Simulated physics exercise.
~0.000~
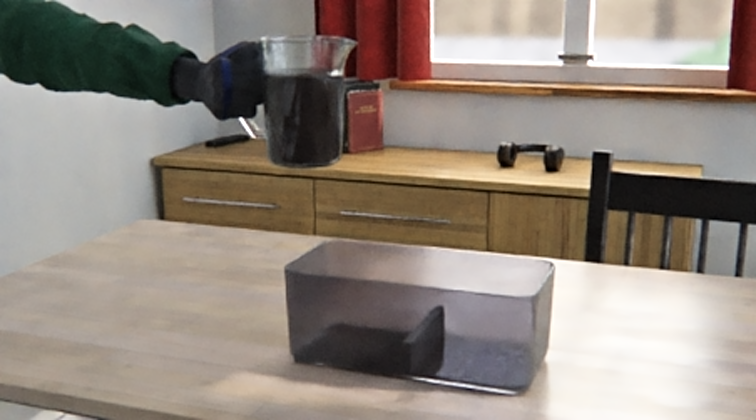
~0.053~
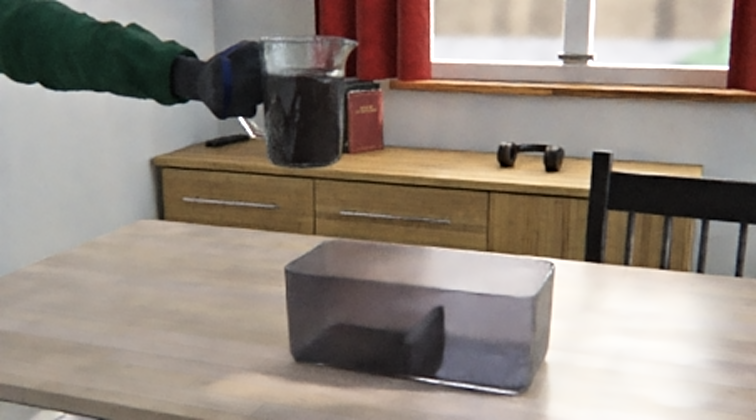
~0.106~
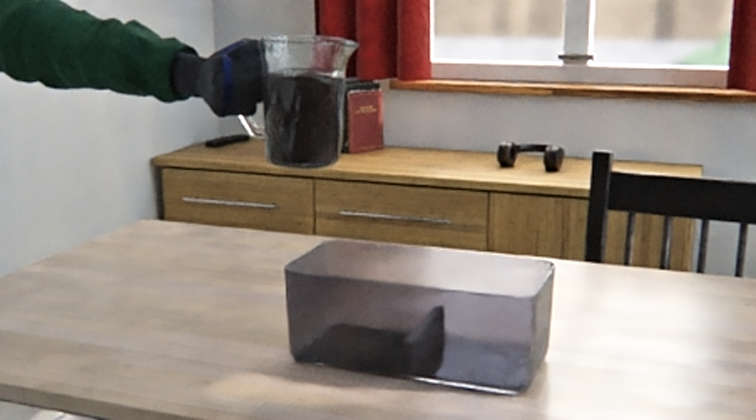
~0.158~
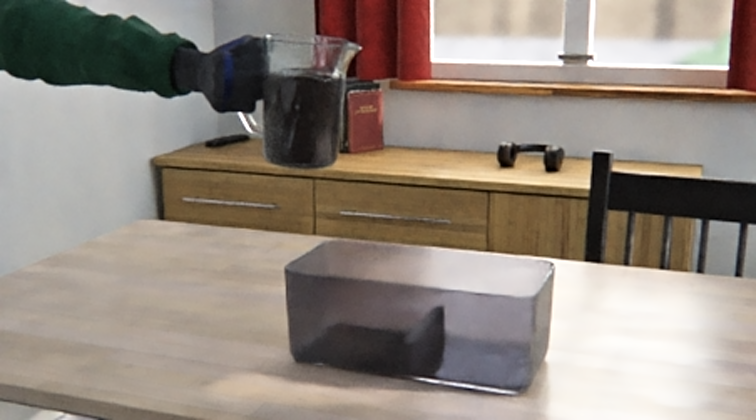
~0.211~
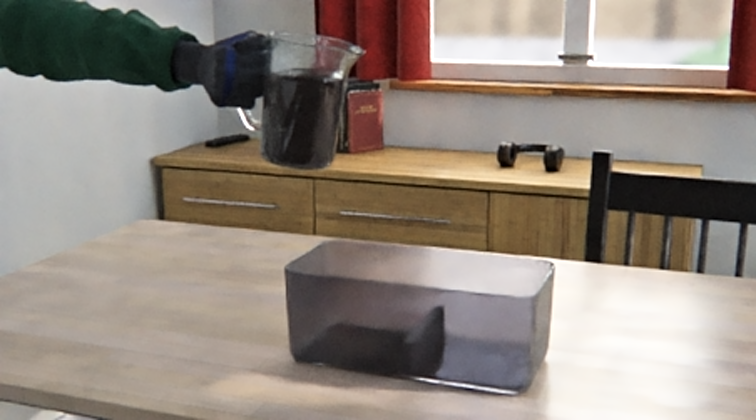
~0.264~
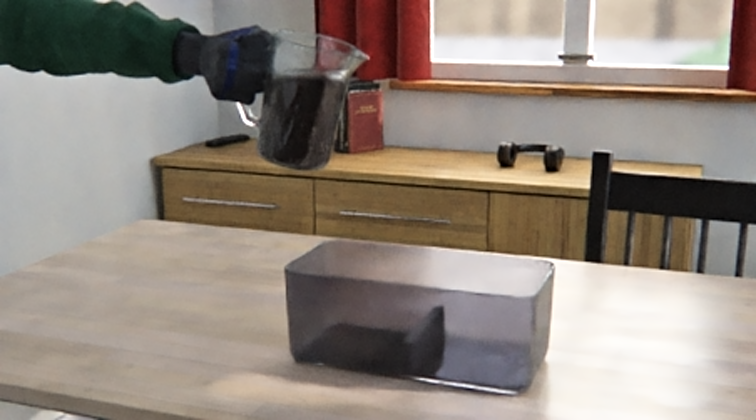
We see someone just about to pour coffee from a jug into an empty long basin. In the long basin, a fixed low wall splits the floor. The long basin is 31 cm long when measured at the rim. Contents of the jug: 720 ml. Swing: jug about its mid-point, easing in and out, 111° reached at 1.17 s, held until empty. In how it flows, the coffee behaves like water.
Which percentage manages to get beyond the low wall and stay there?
Beyond the low wall, roughly 53 per cent stays.
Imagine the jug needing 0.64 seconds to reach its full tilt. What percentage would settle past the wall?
That would give about 40 percent.
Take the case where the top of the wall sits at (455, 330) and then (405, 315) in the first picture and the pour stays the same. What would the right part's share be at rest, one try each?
Respectively 5 and 90 %.
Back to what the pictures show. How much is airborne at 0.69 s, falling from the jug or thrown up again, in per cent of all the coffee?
Some 10 per cent, I reckon.
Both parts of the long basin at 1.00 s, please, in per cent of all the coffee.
About 10 left, about 28 right.
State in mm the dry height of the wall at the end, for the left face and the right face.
On the left it's about 26 mm; on the right, about 22 mm.
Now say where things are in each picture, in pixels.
It leans 0°; its right rim is at (356, 42); the coffee meets the walls at (271, 71) and (340, 73); the long basin's rim runs from (305, 255) to (546, 281); the wall's top is at (425, 324), in the first frame.
It leans 1°; its right rim is at (357, 42); the coffee meets the walls at (271, 71) and (340, 74), in the second frame.
It leans 2°; its right rim is at (358, 44); the coffee meets the walls at (272, 71) and (341, 74), in the third frame.
It leans 5°; its right rim is at (361, 47); the coffee meets the walls at (273, 71) and (342, 74), in the fourth frame.
It leans 9°; its right rim is at (364, 52); the coffee meets the walls at (274, 73) and (344, 74), in the fifth frame.
It leans 13°; its right rim is at (368, 58); the coffee meets the walls at (276, 74) and (346, 75), in the sixth frame.
After 0.69 s the tilt is 70° and 91 per cent is still to pour, 0 is left of the wall and 0 right of it.
After 1.00 s the tilt is 105° and 34 per cent is still to pour, 9 is left of the wall and 29 right of it.
After 1.32 s the tilt is 111° and 1 per cent is still to pour, 41 is left of the wall and 53 right of it.
After 1.67 s the tilt is 111° and 0 per cent is still to pour, 45 is left of the wall and 53 right of it.
In the end 45 per cent lies left of the wall, 53 right of it and 2 outside.
